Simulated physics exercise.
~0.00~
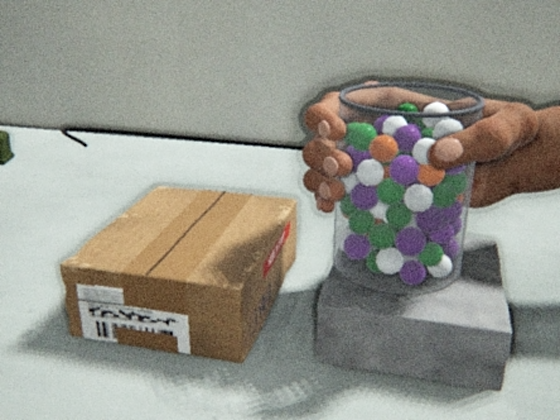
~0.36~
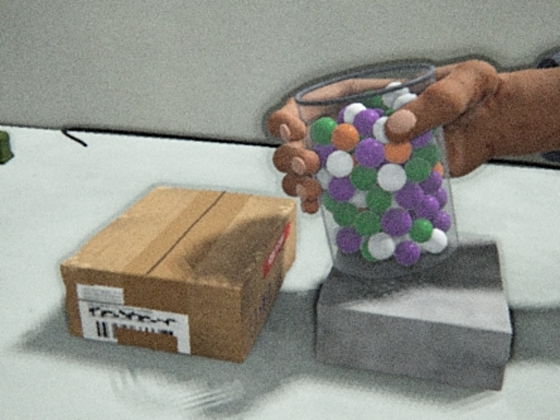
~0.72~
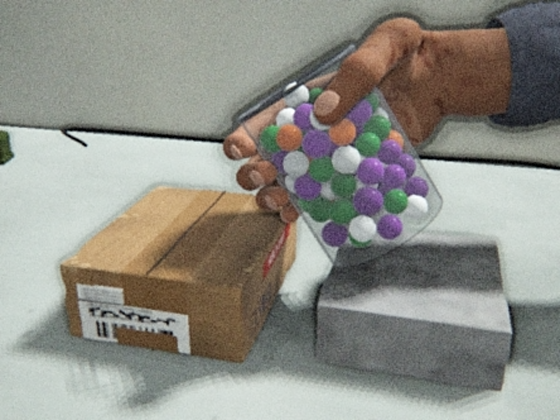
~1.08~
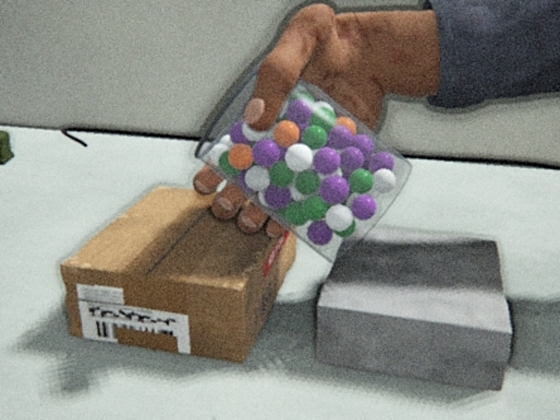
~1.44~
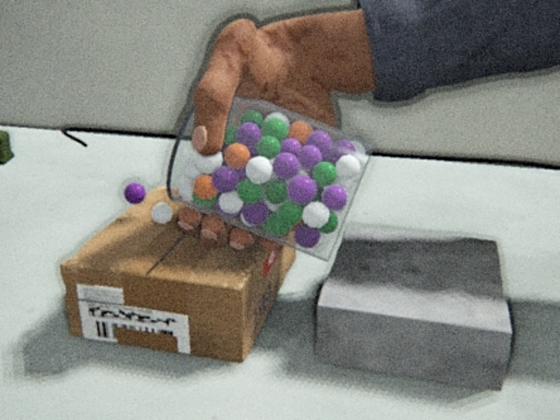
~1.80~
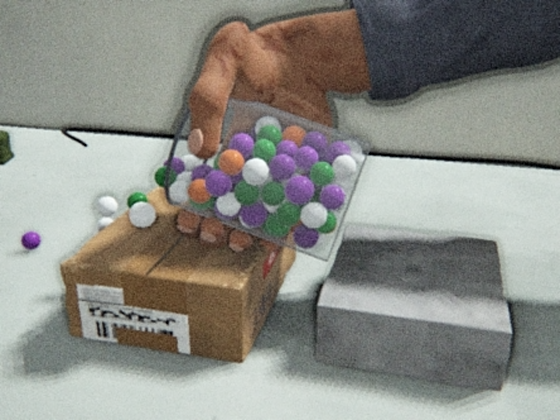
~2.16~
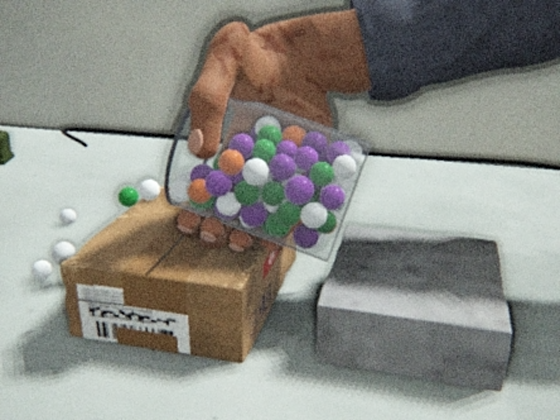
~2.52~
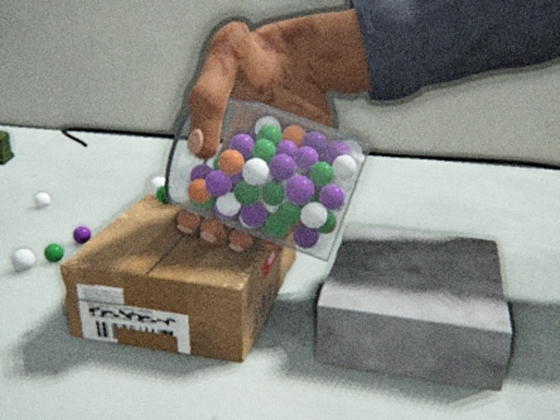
A clear tub of purple, white, green and orange balls was lifted off a grey block by a hand, tipped leftward and laid on its side against a cardboard box, where a few balls spilled out to the left while most stayed inside.
